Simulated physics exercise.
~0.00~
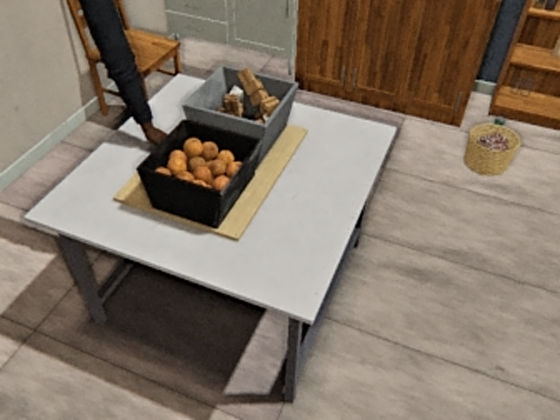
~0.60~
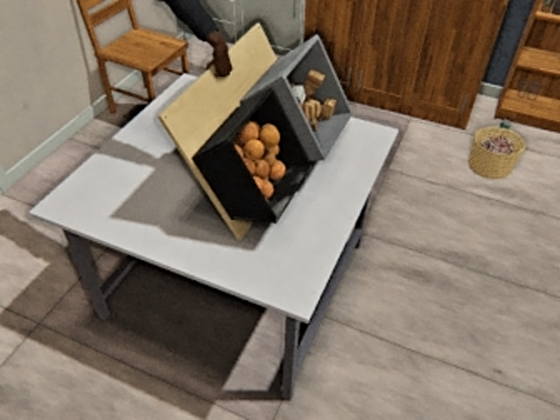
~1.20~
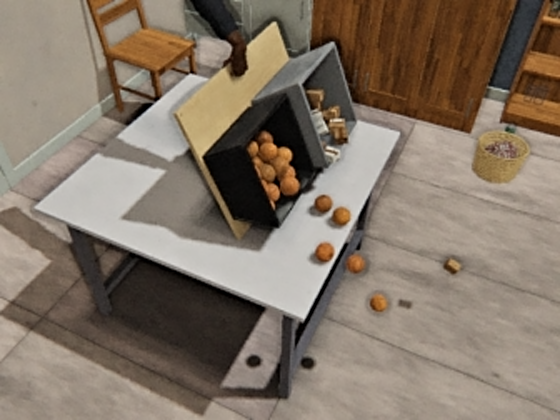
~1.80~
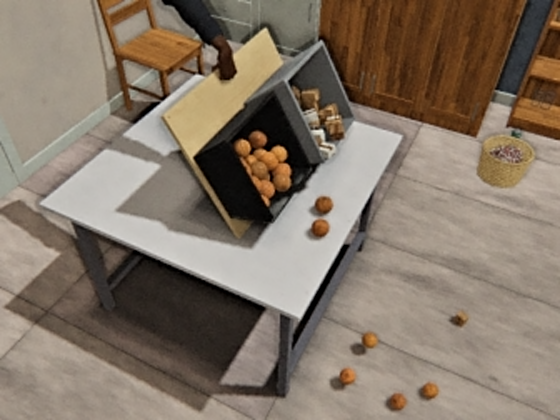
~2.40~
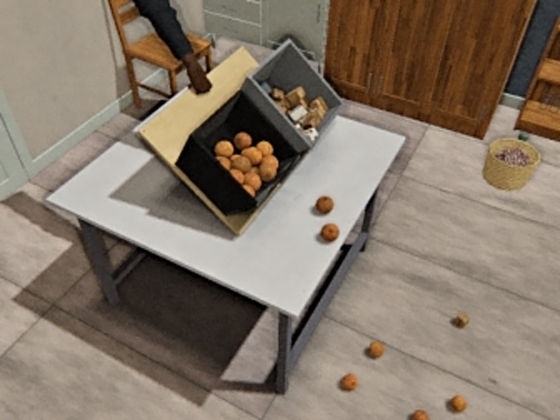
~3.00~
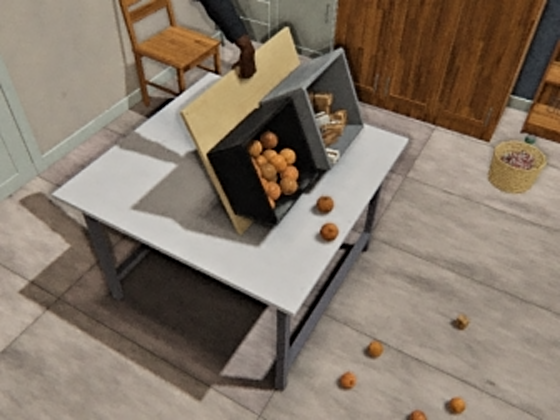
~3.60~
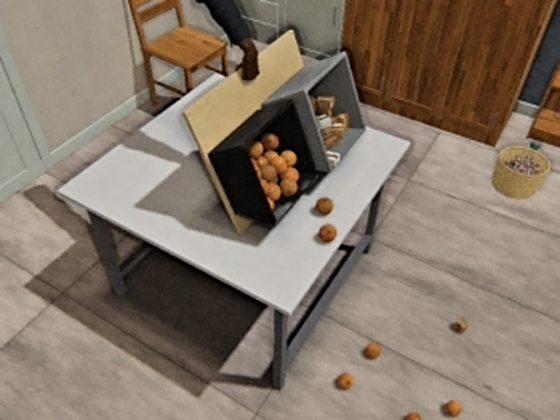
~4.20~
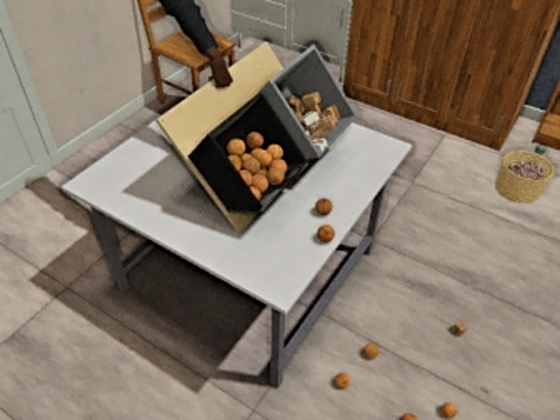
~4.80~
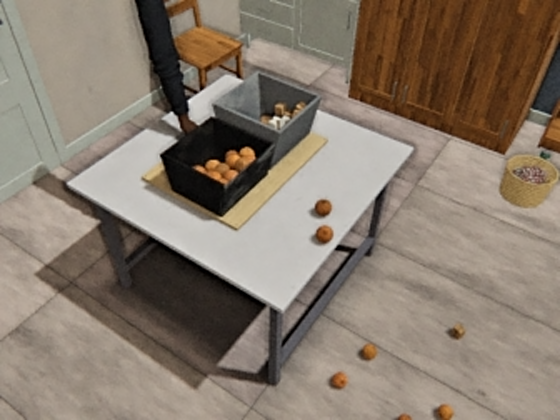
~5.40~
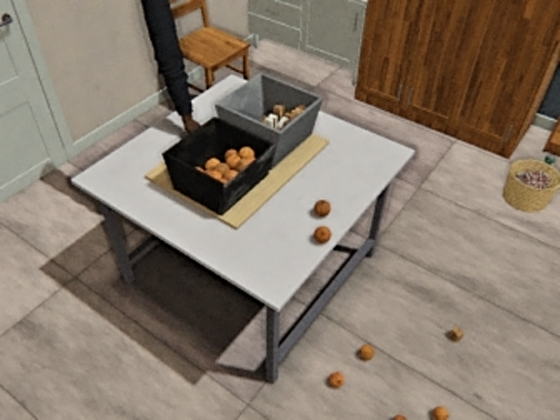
A board carrying a grey box of small parcels and a black box of onions lies flat on a white table, a dark-sleeved arm beside it. The hand tips the board steeply to the right, its right edge staying on the tabletop. Several onions tumble from the black box, some rolling off onto the floor with one little parcel, while two stay on the table. The hand lowers the board partway, raises it steeply again and holds it, and nothing more falls. Finally it lowers the board flat, with most of the onions and parcels still inside their boxes.
